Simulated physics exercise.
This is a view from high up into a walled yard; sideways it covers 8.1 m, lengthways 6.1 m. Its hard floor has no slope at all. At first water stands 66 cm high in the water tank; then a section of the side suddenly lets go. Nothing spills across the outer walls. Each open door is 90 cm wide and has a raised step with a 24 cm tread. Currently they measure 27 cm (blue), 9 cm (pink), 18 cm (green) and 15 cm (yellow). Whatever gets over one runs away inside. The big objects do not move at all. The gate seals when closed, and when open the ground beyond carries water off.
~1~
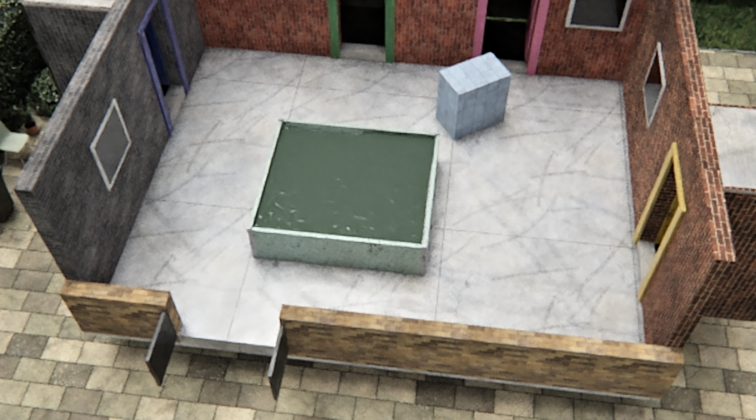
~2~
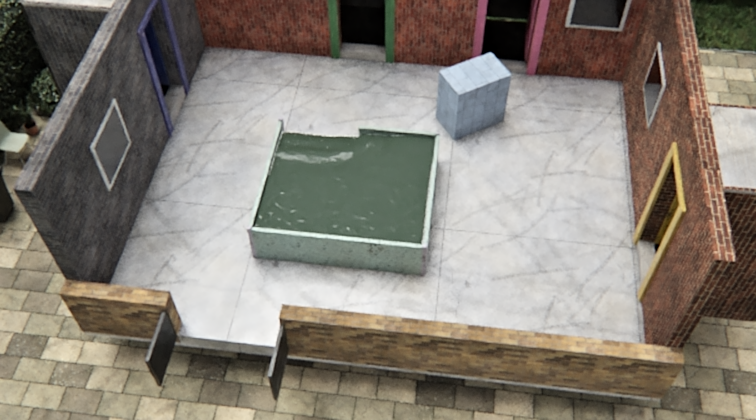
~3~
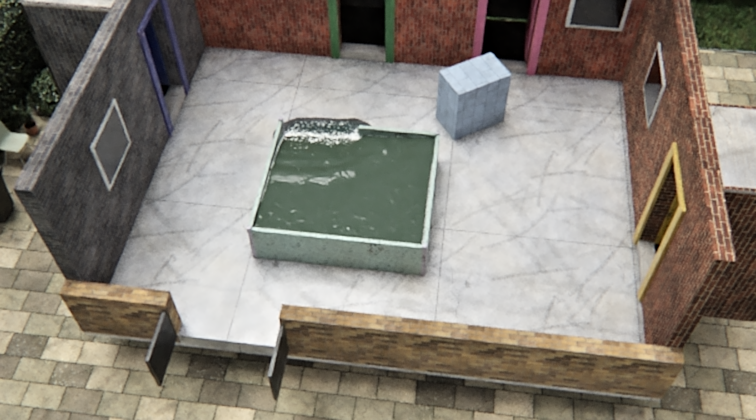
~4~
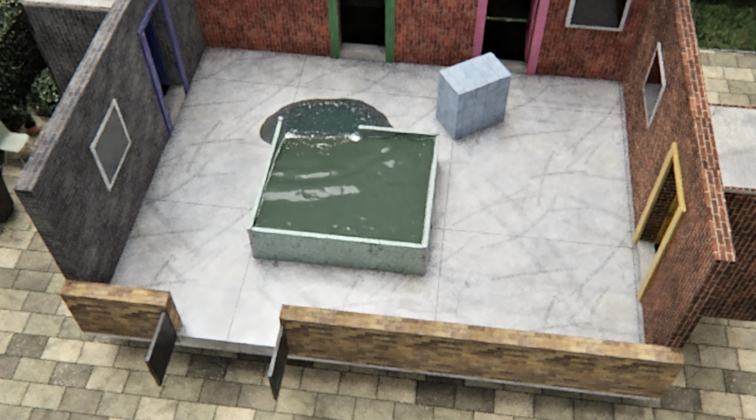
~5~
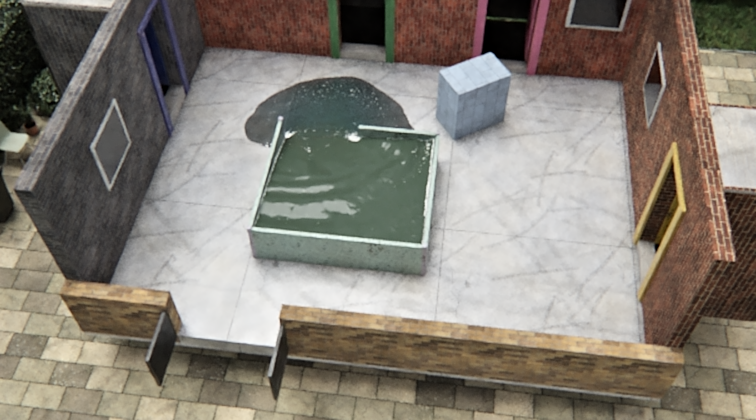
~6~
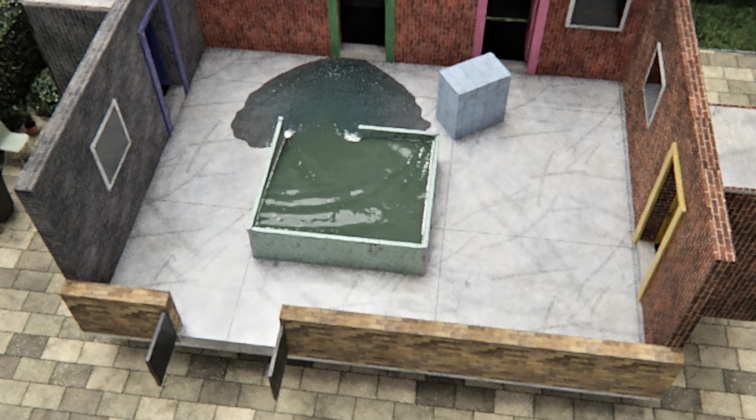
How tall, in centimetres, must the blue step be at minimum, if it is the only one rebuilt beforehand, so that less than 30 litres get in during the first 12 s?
It needs to be at least 10.5 cm tall.
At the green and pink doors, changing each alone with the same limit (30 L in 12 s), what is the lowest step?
About 30 cm at green and about 8.0 cm at pink.
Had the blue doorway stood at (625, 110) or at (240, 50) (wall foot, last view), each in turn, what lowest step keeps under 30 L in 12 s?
Roughly 12.5 cm for the first and 26 cm for the second.
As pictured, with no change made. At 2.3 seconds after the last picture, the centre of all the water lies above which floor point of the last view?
(331, 150) or so.
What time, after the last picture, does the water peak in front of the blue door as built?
3.5 s.
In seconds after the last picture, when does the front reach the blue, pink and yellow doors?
Times: Blue 1.4 seconds, pink 1.1 seconds, yellow 4.5 seconds.
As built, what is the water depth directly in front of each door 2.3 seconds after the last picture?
Door by door in centimetres - blue 14, pink 7, green 30, yellow 0.
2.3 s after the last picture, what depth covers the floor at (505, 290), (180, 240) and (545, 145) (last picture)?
Taking the spots in order: About 0, 0 and 0 centimetres.
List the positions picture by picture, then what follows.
The first frame shows still water, 66 cm deep, in the water tank at (348, 182); the blue door at (167, 71) is dry.
In the second frame, water pours out on the far side and has run 0.3 m, to a hidden place; about 9 cm deep outside, 66 cm at the back.
In the third frame, water pours out on the far side and has run 0.8 m, to (342, 122); about 11 cm deep outside, 66 cm at the back.
In the fourth frame, water pours out on the far side and has run 1.3 m, to (331, 102); about 9 cm deep outside, 66 cm at the back.
In the fifth frame, water pours out on the far side and has run 1.9 m, to (339, 80); about 6 cm deep outside, 66 cm at the back.
In the sixth frame, the front is at (338, 58), 2.5 m from the gap on the far side; 5.6 m2 of floor is wet, 64 cm left at the back; the blue door at (167, 71), 2.9 m from the gap, is still 1.3 m from the nearest water.
Then, 0.7 s after the last picture water covers 20 % of the floor, deepest (38 cm) near (310, 143); it has not reached the blue door.
Then, 2.3 s after the last picture water covers 35 % of the floor, deepest (38 cm) near (204, 51); 14 cm at the blue door, 0 litres in over its 27 cm step.
Then, 11.3 s after the last picture water covers 95 % of the floor, deepest (12 cm) near (360, 341); 8 cm at the blue door, 0 litres in over its 27 cm step.
At the blue door as built, the water peaked near 16 cm, 3.3 s after the last picture.
With a step of 9.5 cm, 45 litres would have come in within the 12 s; with 12.5 cm, 13 litres. So under 30 litres takes about 10.5 cm.
